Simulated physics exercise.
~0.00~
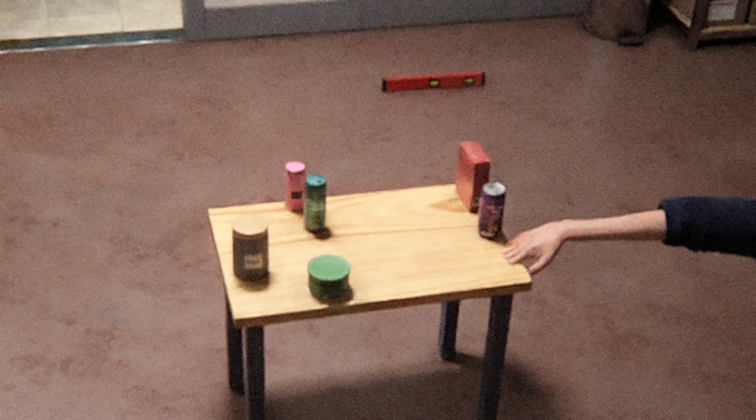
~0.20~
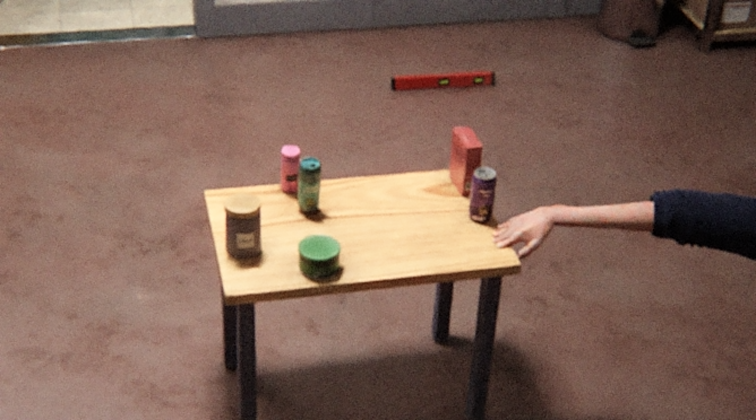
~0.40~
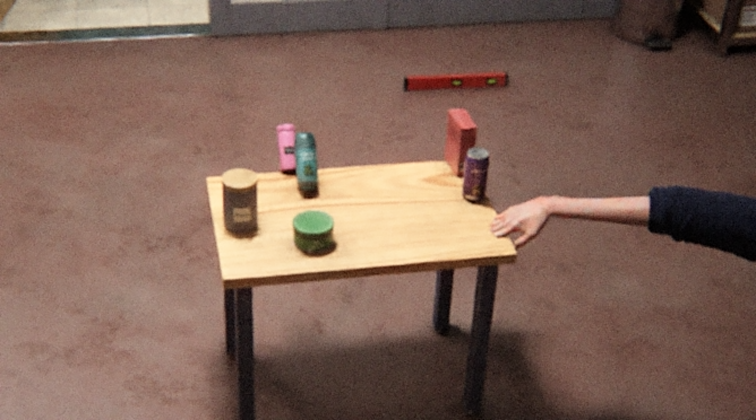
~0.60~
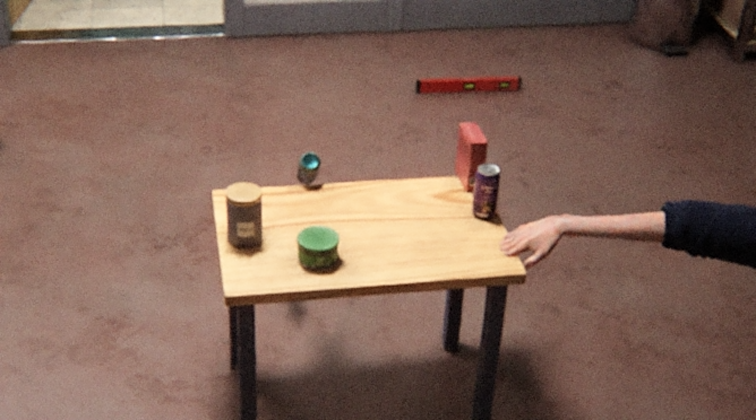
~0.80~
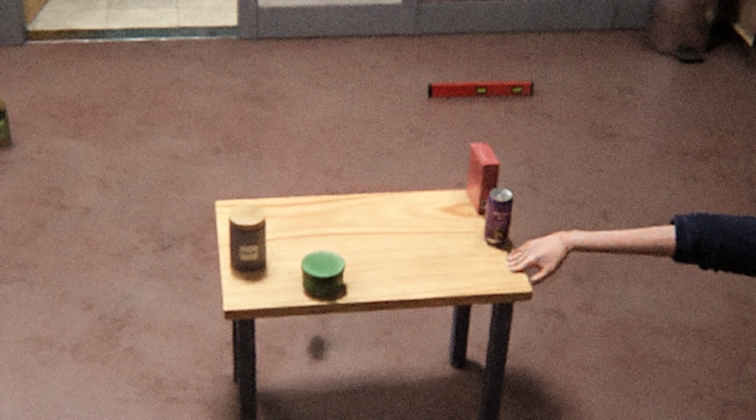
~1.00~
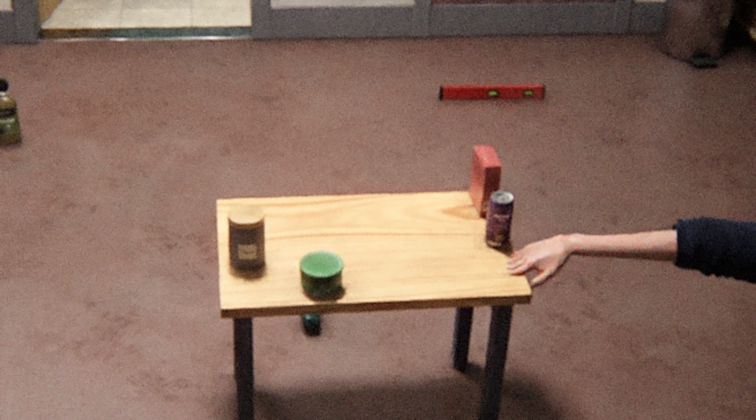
A light wooden table shoved away and jerked back by a hand, two cans toppling off its far edge, four items staying upright.
